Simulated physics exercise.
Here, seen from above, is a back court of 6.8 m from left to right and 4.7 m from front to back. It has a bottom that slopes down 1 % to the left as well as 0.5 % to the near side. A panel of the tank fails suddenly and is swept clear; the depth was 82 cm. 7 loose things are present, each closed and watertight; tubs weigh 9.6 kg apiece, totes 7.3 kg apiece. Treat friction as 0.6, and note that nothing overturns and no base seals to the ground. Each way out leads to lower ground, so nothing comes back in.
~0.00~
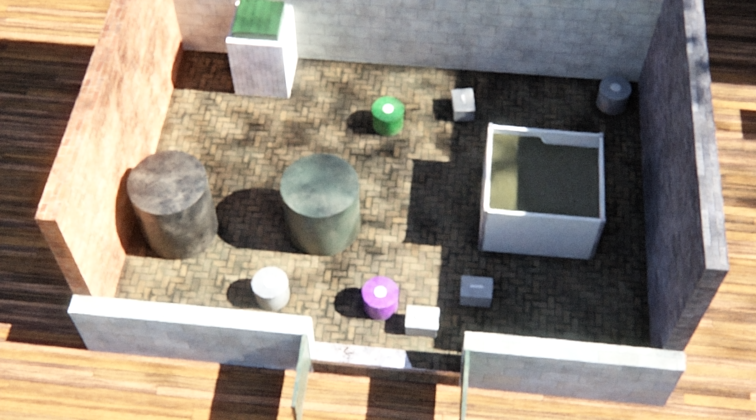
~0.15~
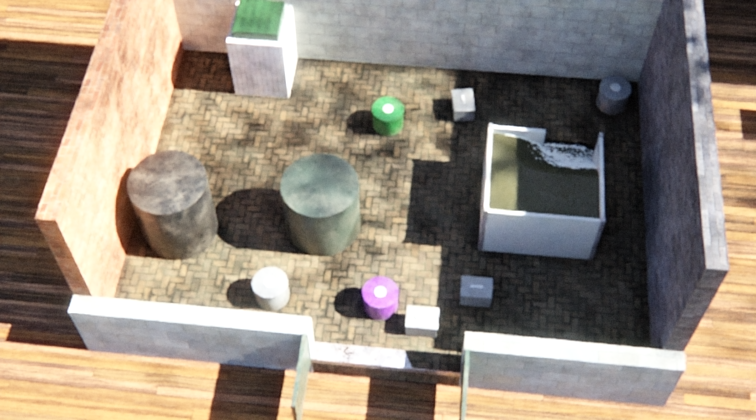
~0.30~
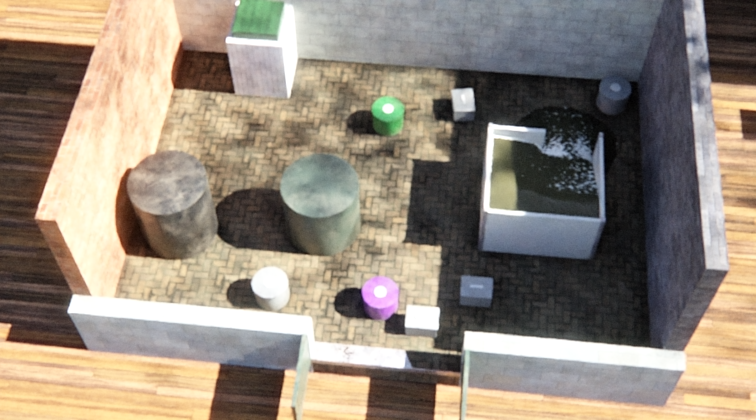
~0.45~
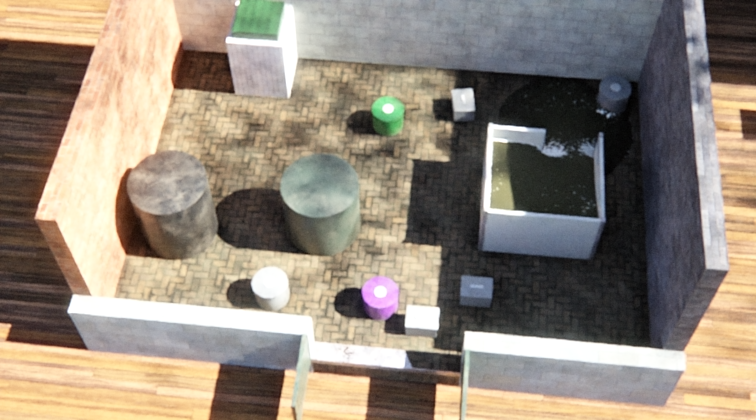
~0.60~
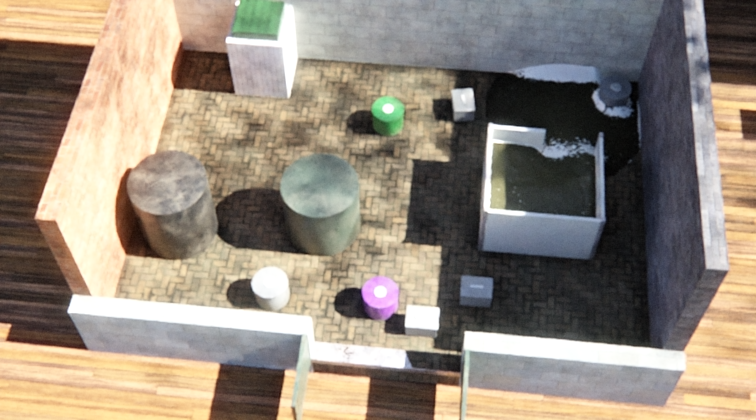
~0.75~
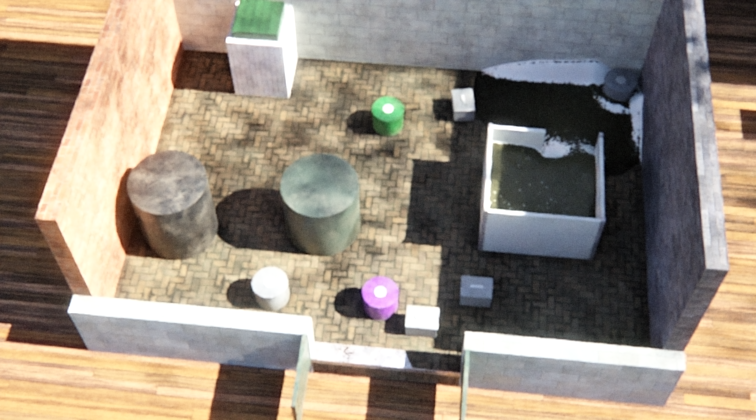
Dark water pours from the back of the white tank and spreads across the back right corner.
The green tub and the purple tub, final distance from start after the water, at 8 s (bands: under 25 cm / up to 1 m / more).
My prediction: The green tub is swept a long way; the purple tub is left where it was.
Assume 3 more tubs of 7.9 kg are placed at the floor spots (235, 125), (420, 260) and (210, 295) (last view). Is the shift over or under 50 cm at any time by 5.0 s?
First beyond, then within, then within.
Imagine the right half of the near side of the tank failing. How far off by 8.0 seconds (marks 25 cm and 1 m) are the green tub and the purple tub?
In that situation the green tub stays about where it was, while the purple tub drifts a long way.
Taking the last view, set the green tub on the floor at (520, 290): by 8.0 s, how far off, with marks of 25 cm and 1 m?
Put there, it remains roughly in place.
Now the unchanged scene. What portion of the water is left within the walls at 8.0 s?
Still held: Near 98 %.
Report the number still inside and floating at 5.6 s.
The number is 0.
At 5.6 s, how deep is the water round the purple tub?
I'd put it at about 1 cm.
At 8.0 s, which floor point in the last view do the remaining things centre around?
Mean position approx. (404, 283).
After 1.6 s the green tub is near (388, 109), 0.0 m from its start, aground; the purple tub is near (381, 292), 0.0 m from its start, aground; 0 of 7 are out; 1 afloat.
After 3.6 s the green tub is near (321, 149), 1.2 m from its start, aground; the purple tub is near (381, 292), 0.0 m from its start, aground; 0 of 7 are out; 1 afloat.
After 5.6 s the green tub is near (237, 212), 2.7 m from its start, aground; the purple tub is near (381, 292), 0.0 m from its start, aground; 0 of 7 are out; 0 afloat.
After 8.0 s the green tub is near (223, 302), 3.7 m from its start, afloat; the purple tub is near (381, 292), 0.0 m from its start, aground; 0 of 7 are out; 1 afloat.
